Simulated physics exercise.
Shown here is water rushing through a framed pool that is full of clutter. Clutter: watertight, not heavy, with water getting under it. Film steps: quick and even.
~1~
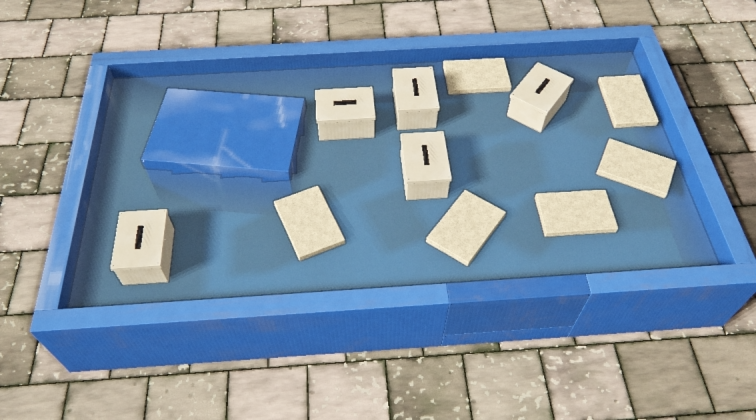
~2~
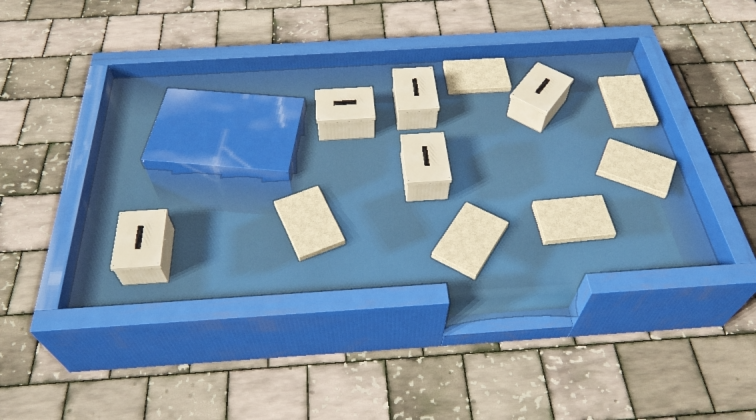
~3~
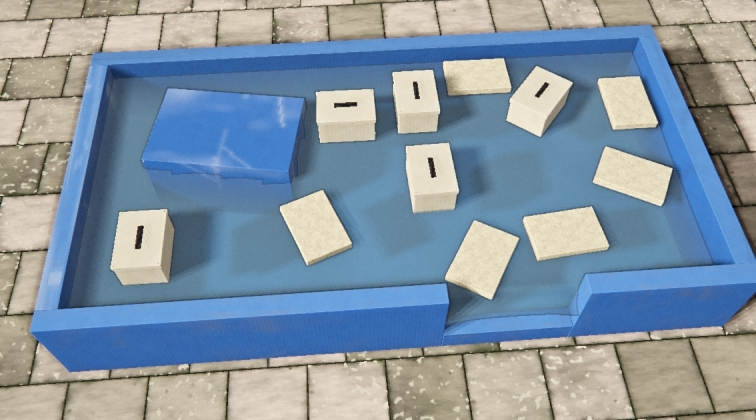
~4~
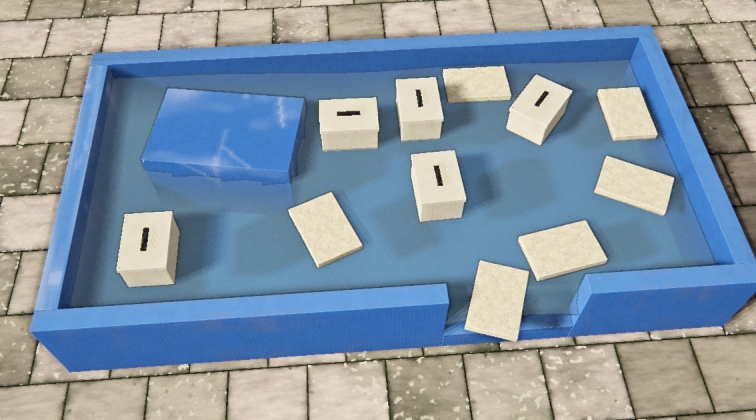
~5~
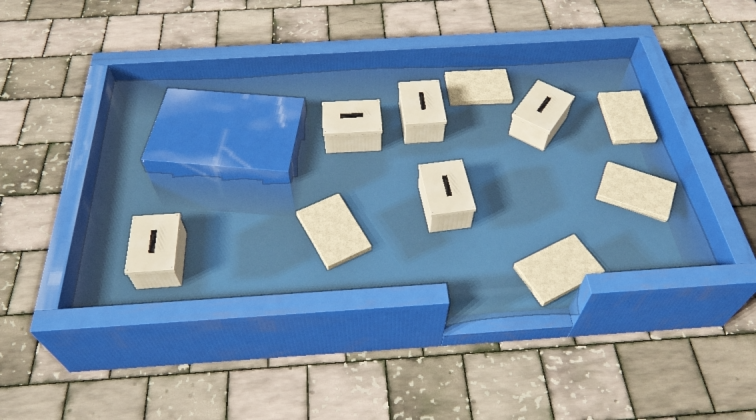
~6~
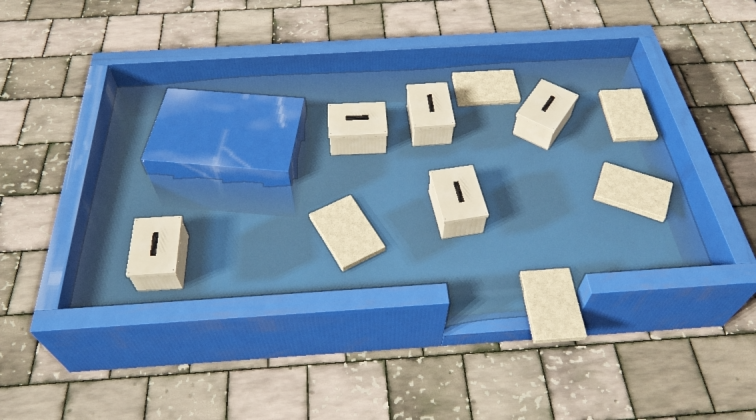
At first, pale blocks and flat slabs float around a large blue box in a blue-walled pool on paving. A section of the near wall opens, and the pieces drift toward the gap. One slab slips out through it, then another turns and lies in the opening, while the blue box barely moves.
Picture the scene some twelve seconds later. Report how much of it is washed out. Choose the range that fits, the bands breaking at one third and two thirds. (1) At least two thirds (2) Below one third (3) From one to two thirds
(3) From one to two thirds.
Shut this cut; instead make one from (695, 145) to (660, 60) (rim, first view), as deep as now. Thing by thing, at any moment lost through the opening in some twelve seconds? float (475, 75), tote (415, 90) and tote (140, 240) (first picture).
Taking them as listed: Exits, exits, never leaves.
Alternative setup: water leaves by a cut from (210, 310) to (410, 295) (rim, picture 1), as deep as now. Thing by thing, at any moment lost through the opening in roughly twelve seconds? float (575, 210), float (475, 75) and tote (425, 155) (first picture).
Lost; retained; lost.
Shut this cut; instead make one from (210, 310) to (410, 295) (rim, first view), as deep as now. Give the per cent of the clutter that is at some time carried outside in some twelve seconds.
Roughly 50 in a hundred.
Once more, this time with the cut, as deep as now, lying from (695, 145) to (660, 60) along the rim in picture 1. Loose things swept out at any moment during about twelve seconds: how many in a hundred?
My figure is 70 in a hundred.
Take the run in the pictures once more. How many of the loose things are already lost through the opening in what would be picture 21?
4.
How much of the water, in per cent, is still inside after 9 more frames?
72 in a hundred.
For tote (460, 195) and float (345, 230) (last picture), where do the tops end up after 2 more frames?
Around (480, 214) and (374, 233).
A moment on, 2 of 11 are out; 9 afloat.
Next, 3 of 11 are out; 8 afloat.
Later, 4 of 11 are out; 7 afloat.
In the end, 4 of 11 are out; 7 afloat.
